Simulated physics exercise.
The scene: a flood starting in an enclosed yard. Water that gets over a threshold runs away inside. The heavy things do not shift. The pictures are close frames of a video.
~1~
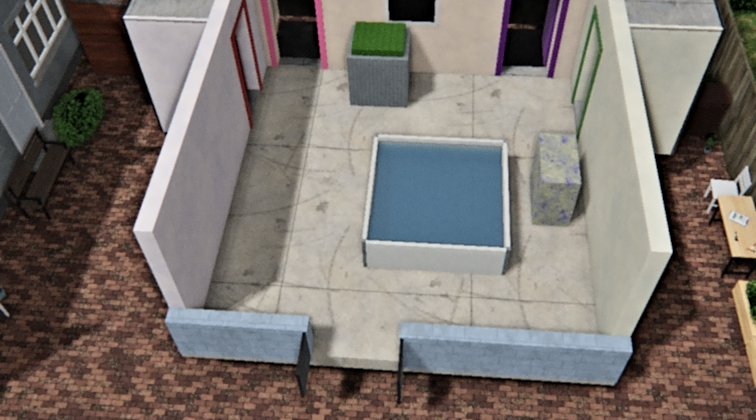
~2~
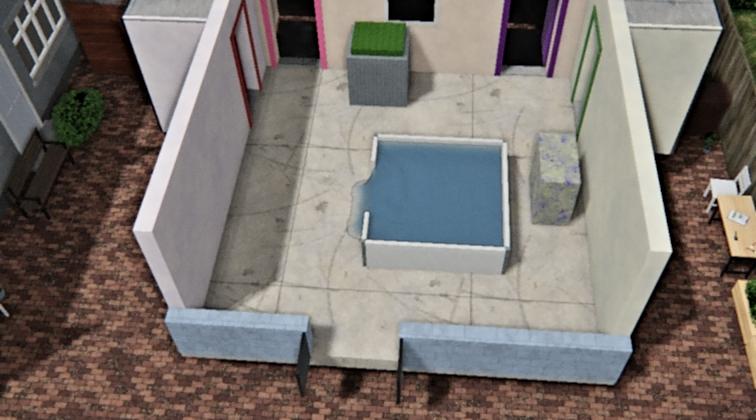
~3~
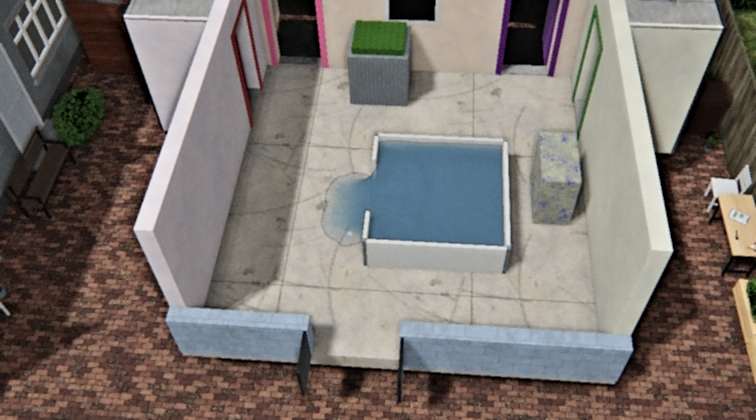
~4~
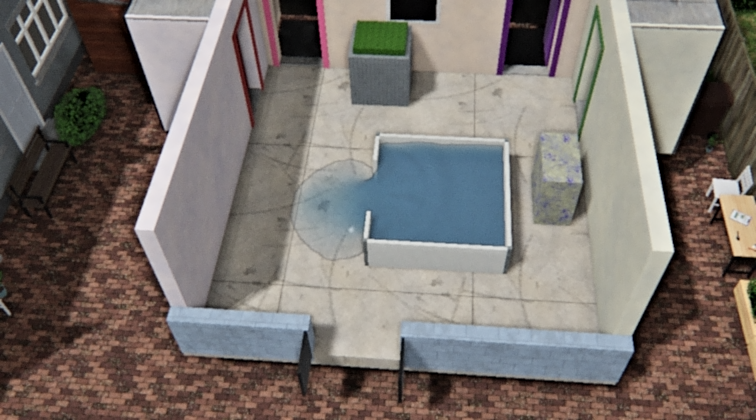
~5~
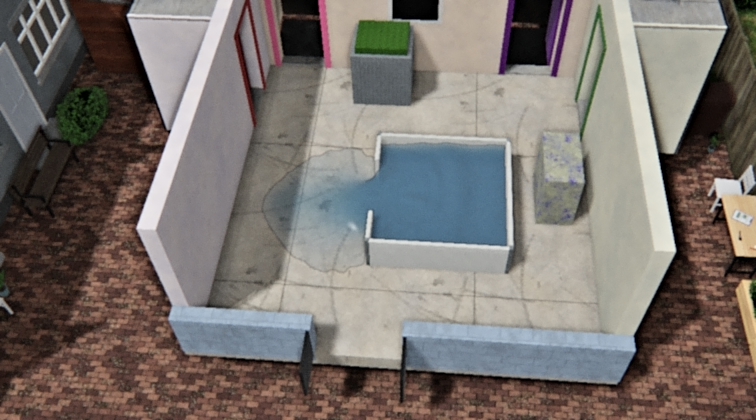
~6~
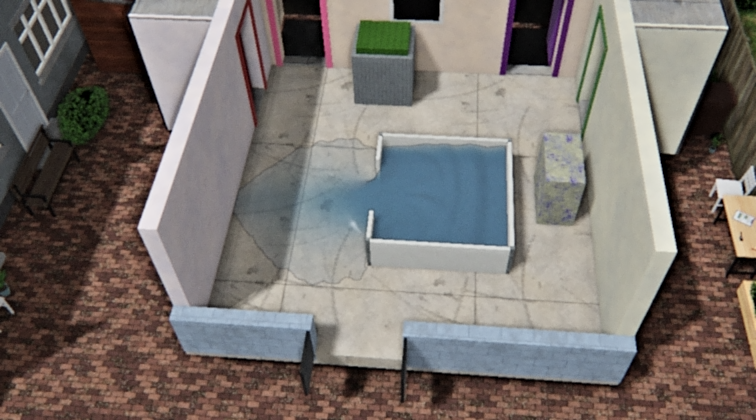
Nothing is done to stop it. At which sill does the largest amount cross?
The pink doorway takes the most.
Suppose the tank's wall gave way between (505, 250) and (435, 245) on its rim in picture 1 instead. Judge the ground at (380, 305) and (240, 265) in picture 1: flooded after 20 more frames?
As listed: Awash, under water.
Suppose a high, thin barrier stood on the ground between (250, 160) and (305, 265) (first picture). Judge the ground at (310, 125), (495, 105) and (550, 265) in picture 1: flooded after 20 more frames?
As listed: Awash, not flooded, not flooded.
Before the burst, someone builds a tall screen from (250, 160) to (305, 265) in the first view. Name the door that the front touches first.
First comes the red one.
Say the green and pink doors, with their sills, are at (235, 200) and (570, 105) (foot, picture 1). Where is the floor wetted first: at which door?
I say the green one.
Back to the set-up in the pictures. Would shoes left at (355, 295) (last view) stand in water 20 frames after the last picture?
There: Awash.
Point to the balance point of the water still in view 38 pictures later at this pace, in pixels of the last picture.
Roughly at (369, 213).
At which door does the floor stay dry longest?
I say the one in green.
A moment on, water covers 25 % of the floor; purple door not reached, green door not reached, pink door not reached, red door not reached.
Next, water covers 35 % of the floor; purple door not reached, green door not reached, pink door not reached, red door a trickle in.
Then, water covers 45 % of the floor; purple door not reached, green door not reached, pink door a lot in, red door some in.
Later, water covers 65 % of the floor; purple door wet at the sill, nothing in, green door not reached, pink door a lot in, red door some in.
In the end, water covers 90 % of the floor; purple door wet at the sill, nothing in, green door wet at the sill, nothing in, pink door a lot in, red door some in; the pink door has let in the most.
